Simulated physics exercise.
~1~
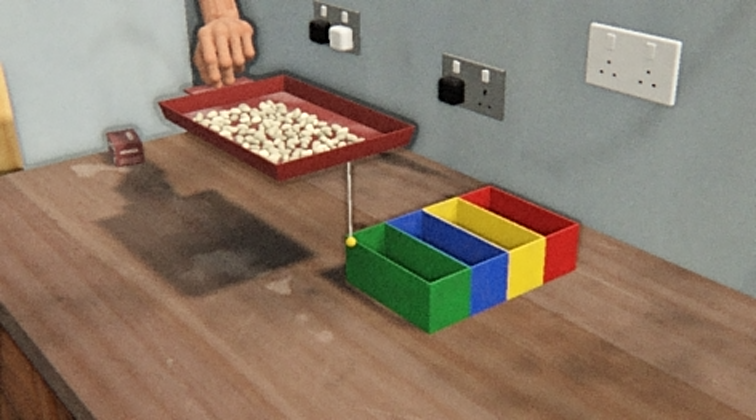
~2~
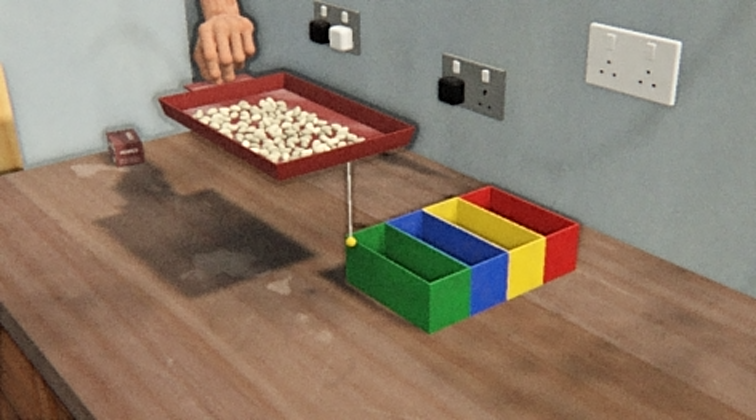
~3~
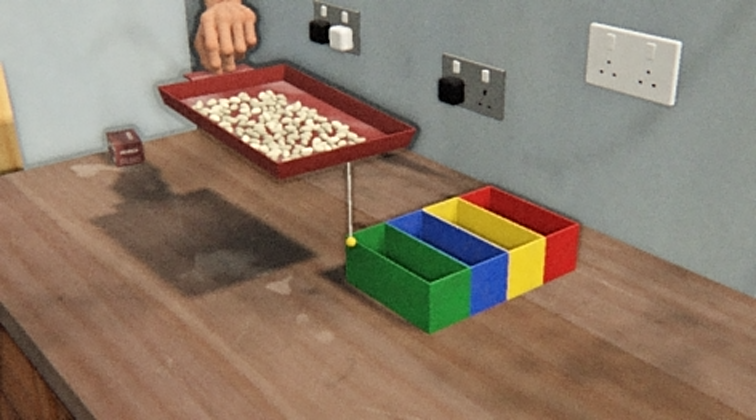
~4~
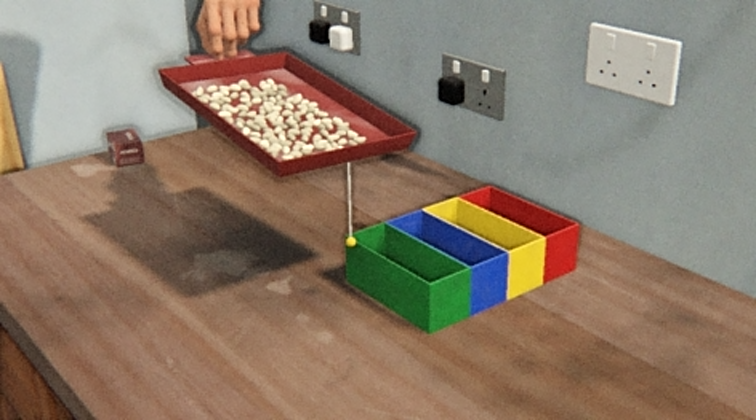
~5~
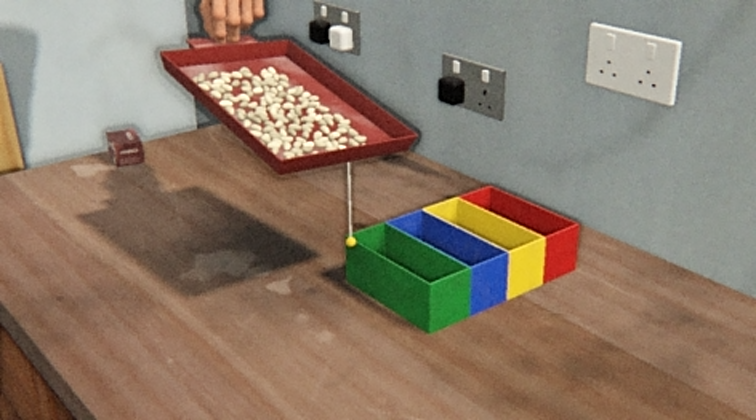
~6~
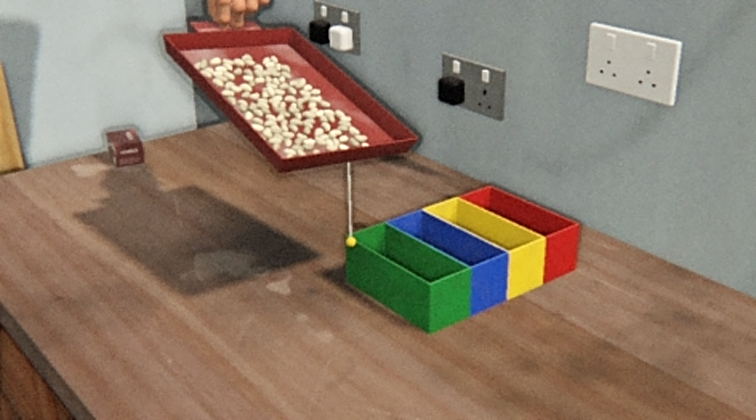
The clip shows a hand holding a red tray of white beans above a counter, beside a green, blue, yellow and red box; the hand gradually raises the tray's back end, and its front edge tilts slightly lower at the right corner.
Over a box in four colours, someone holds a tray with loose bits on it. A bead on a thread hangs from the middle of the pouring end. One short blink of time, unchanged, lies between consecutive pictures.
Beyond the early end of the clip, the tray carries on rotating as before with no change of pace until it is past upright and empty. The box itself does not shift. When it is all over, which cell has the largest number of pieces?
The green cell.
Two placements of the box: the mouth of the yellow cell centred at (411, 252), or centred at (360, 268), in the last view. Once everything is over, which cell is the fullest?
The first time it is yellow, and the second time it is that red cell.
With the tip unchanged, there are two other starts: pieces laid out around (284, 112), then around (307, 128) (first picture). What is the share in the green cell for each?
The first gives 60 %, the second 50 %.
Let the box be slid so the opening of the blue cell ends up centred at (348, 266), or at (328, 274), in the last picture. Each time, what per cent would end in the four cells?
Near 100 and 90 percent respectively.
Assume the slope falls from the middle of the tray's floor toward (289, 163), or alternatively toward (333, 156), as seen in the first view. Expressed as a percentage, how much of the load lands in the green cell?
0 and 30 per cent, in that order.
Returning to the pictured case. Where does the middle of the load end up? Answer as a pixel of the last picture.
Near (420, 297).
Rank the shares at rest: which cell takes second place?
The cell in blue.
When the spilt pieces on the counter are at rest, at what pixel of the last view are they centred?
Close to pixel (384, 337) in the last view.
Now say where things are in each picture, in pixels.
The first frame shows corners of the pouring end near (278, 162) and (408, 126), level; middle of the load near (279, 133), white beans; bead on its thread near (351, 242); green cell near (450, 296); blue cell near (489, 279); yellow cell near (526, 264); red cell near (561, 249).
The second frame shows corners of the pouring end near (278, 162) and (408, 127), level; middle of the load near (279, 132).
The third frame shows corners of the pouring end near (279, 160) and (409, 129), tipped barely, lowest at the right corner; middle of the load near (279, 127).
The fourth frame shows corners of the pouring end near (281, 158) and (410, 131), tipped a little, lowest at the right corner; middle of the load near (280, 120).
The fifth frame shows corners of the pouring end near (282, 157) and (411, 134), tipped a little, lowest at the right corner; middle of the load near (281, 113).
The sixth frame shows corners of the pouring end near (284, 155) and (412, 136), tipped clearly, lowest at the right corner; middle of the load near (283, 106); green cell near (450, 296); blue cell near (489, 279); yellow cell near (526, 264); red cell near (561, 249).
Shortly afterwards, tray tipped steeply; all but a few on the tray; only a few falling or outside the box.
Next, tray tipped past a quarter turn; the bulk on the tray; a little in the blue cell; a little in the green cell; only a few falling or outside the box.
Some moments later, tray tipped past a quarter turn; near half in the green cell; near a quarter in the blue cell; near a quarter falling or outside the box.
In the end, tray tipped past a quarter turn; near half in the green cell; near a quarter in the blue cell; none at all in the yellow cell; none at all in the red cell; near a quarter outside the box.
